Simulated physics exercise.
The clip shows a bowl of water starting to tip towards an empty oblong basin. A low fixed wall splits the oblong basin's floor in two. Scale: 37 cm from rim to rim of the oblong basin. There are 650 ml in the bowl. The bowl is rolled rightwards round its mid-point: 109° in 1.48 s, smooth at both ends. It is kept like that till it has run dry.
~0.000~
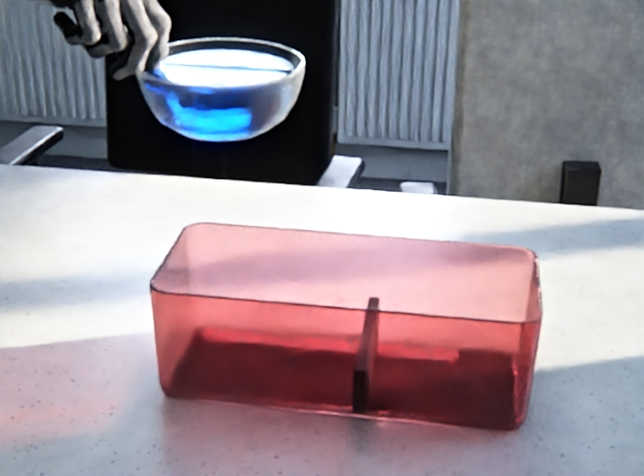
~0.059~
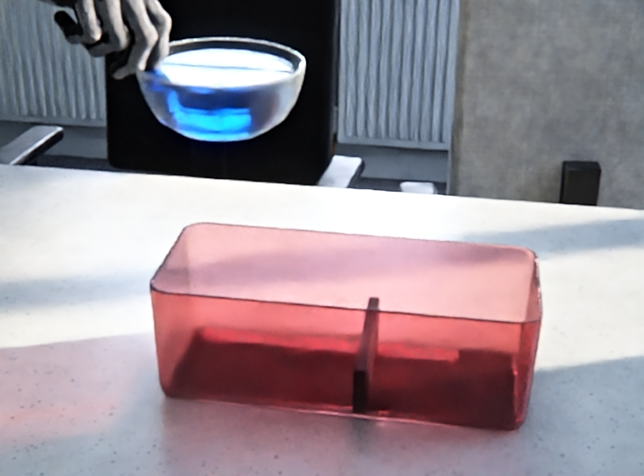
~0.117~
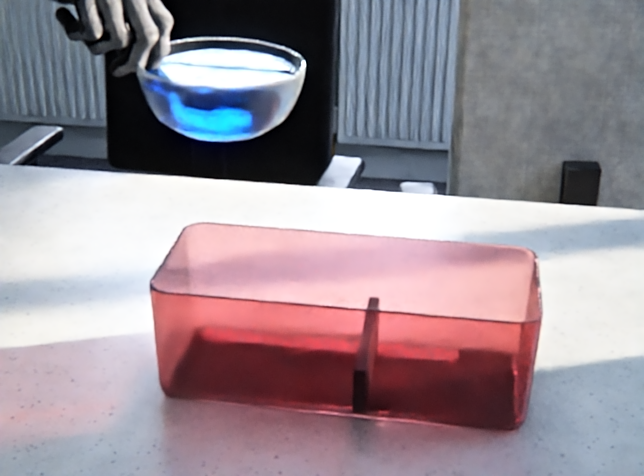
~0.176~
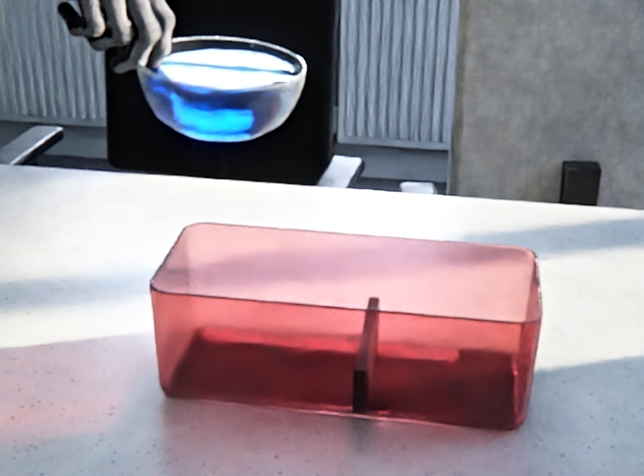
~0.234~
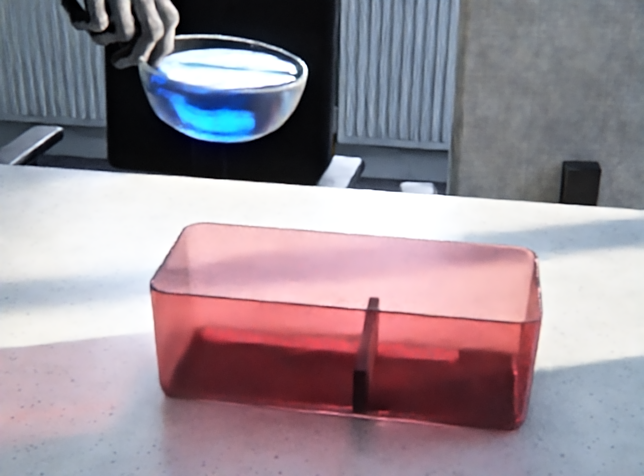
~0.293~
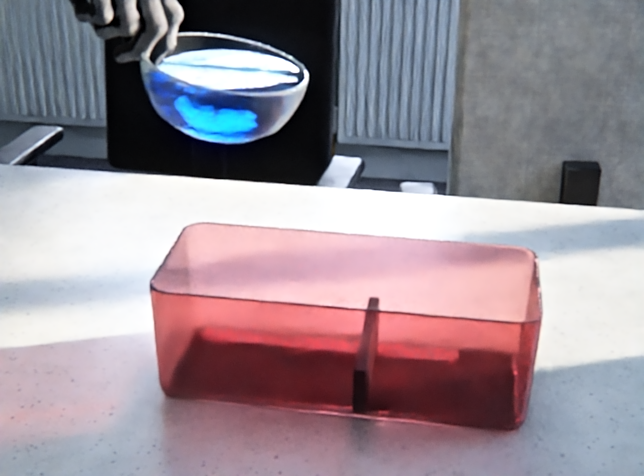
A clear glass bowl of glowing blue liquid, gripped at its left rim by a pale, mechanical-looking hand, hangs level and nearly still behind a translucent red divided basin on a speckled table. The bowl then slowly leans slightly to the right, its right edge lowering a little, while the basin stays motionless.
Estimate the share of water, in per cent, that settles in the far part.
The far part has some 59 per cent.
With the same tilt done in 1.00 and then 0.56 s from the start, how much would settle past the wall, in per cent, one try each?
First 55, then 35 per cent.
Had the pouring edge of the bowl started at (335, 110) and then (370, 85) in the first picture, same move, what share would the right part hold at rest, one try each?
First 75, then 90 per cent.
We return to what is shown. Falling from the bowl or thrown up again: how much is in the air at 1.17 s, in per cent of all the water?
About 5 per cent.
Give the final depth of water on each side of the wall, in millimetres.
Left about 10 mm, right about 18 mm.
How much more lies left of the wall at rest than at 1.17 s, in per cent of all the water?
Some 5 per cent.
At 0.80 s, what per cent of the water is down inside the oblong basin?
About 26 per cent.
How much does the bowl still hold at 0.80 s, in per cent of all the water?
About 34 per cent.
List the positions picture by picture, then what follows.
The first frame shows tilt 0°; pouring edge (302, 68); surface from (147, 66) to (299, 74); the oblong basin's rim runs from (168, 255) to (539, 286); the wall's top is at (368, 333).
The second frame shows tilt 0°; pouring edge (302, 69); surface from (147, 66) to (299, 75).
The third frame shows tilt 2°; pouring edge (303, 71); surface from (147, 65) to (300, 76).
The fourth frame shows tilt 4°; pouring edge (303, 74); surface from (148, 65) to (301, 77).
The fifth frame shows tilt 7°; pouring edge (304, 78); surface from (150, 65) to (302, 77).
The sixth frame shows tilt 10°; pouring edge (305, 83); surface from (151, 65) to (305, 78).
After 0.80 s the tilt is 61° and 34 per cent is still to pour, 7 is left of the wall and 19 right of it.
After 1.17 s the tilt is 98° and 1 per cent is still to pour, 35 is left of the wall and 58 right of it.
After 1.56 s the tilt is 109° and 0 per cent is still to pour, 40 is left of the wall and 59 right of it.
After 1.98 s the tilt is 109° and 0 per cent is still to pour, 40 is left of the wall and 59 right of it.
In the end 40 per cent lies left of the wall, 59 right of it and 1 outside.
